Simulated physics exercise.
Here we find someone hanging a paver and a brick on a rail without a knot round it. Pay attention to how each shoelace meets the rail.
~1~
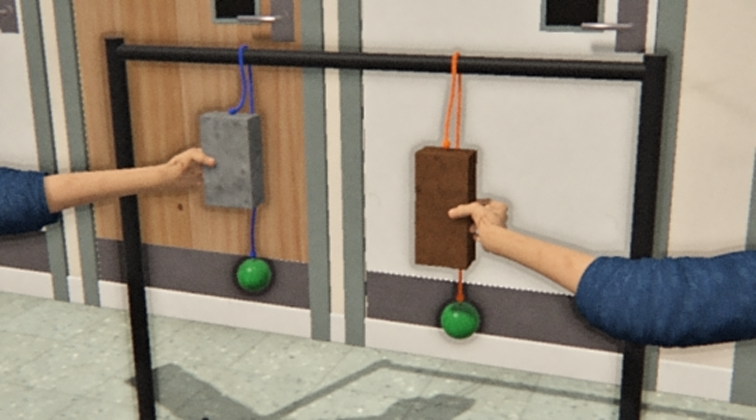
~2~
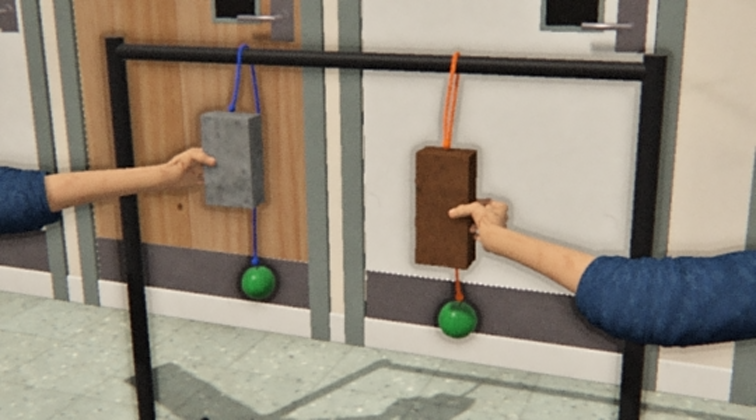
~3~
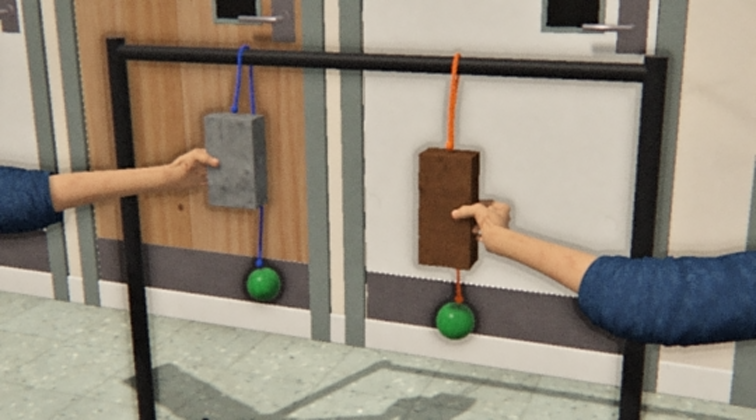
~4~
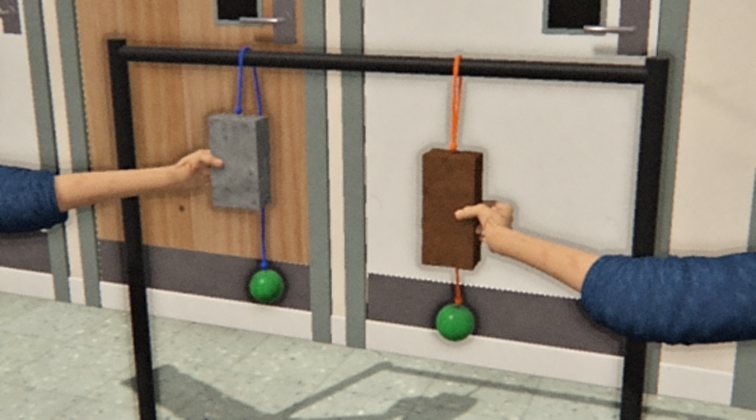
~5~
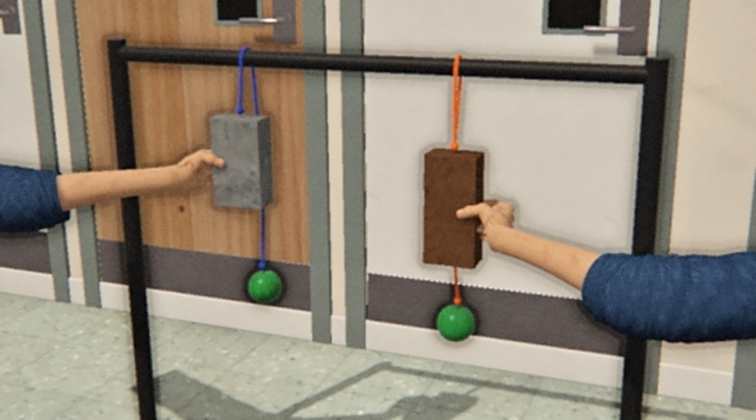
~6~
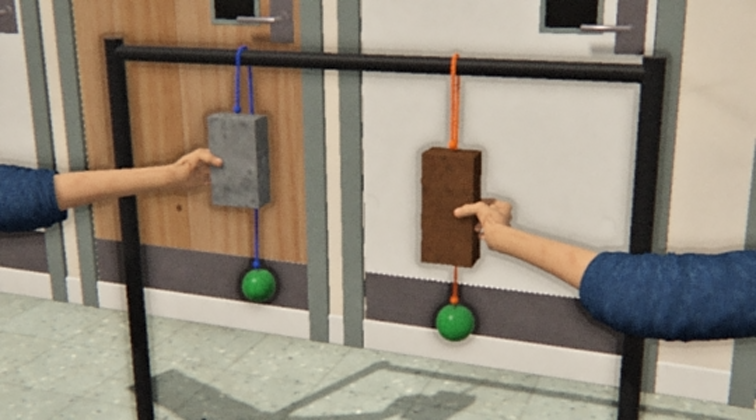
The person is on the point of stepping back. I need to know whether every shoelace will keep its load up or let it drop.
As it turns out, the paver drops, the brick drops.
Then, 0.52 s after the last picture, paver on the floor; brick on the floor.
At rest, paver on the floor; brick on the floor. The paver drops and the brick pulls its rope through.
